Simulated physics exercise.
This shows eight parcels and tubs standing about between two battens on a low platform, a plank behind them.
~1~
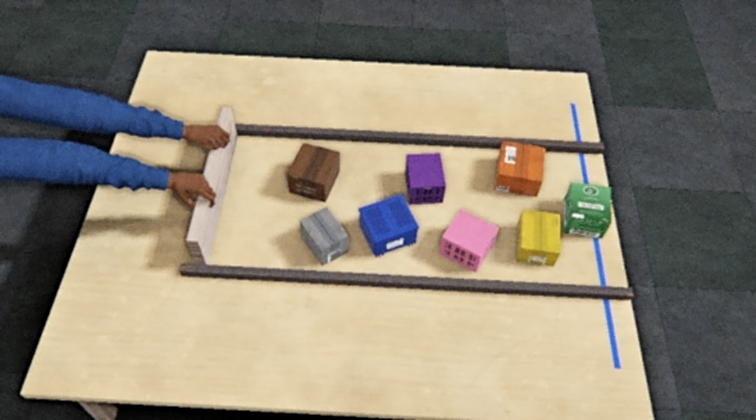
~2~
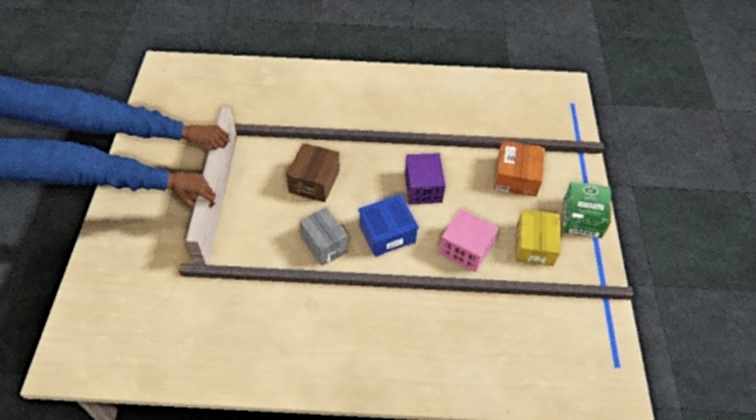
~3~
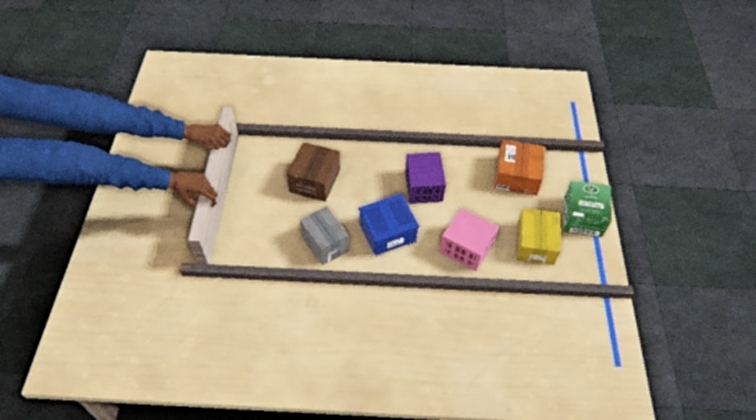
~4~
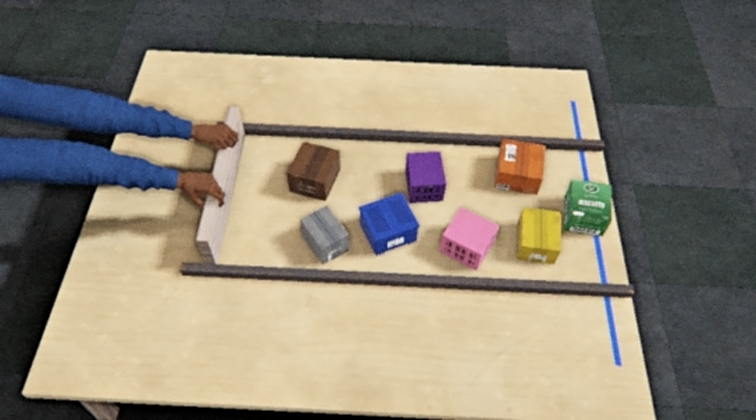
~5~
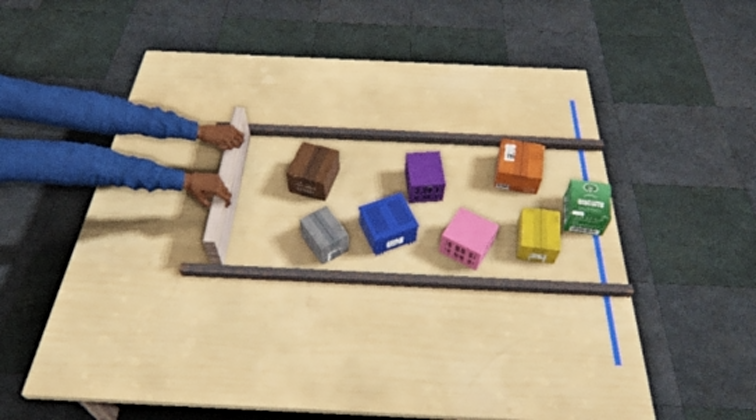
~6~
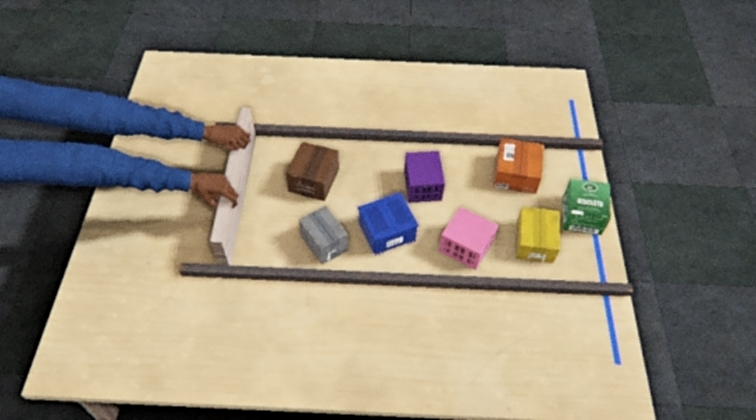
Two blue-sleeved arms reach in from the left over a pale wooden platform on a dark tiled floor, seen from above at a steady angle. Between two dark battens stand brown, grey, blue, purple, pink, orange and yellow boxes, with a green one at the blue line on the right. The hands slide an upright plank slightly rightward, not touching the boxes, which stay still.
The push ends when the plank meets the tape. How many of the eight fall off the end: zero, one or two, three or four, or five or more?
As it turns out, the number that fall off is five or more.
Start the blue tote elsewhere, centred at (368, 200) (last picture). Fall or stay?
The blue tote drops off.
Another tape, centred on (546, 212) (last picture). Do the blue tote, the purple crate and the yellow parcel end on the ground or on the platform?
The blue tote survives; the purple crate survives; the yellow parcel tumbles off.
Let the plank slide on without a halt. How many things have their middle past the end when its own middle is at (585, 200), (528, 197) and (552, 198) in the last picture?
The counts: 5, 2 and 3.
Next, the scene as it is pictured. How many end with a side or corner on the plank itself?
2 of them.
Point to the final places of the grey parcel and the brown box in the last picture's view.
First (622, 262), then (610, 179).
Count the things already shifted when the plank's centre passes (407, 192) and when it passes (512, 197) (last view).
The counts are 5 and 8.
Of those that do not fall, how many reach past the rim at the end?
Overhanging: 2.
A little later, none off yet; green box at rest near (586, 207); yellow parcel at rest near (538, 235); orange parcel at rest near (519, 166).
Next, none off yet; green box shifted a little near (594, 205); yellow parcel shifted a little near (564, 235); orange parcel shifted about its own width near (566, 165).
When it is over, the number that fall off is five or more; down, blue tote, purple crate, pink crate, orange parcel, yellow parcel and green box.
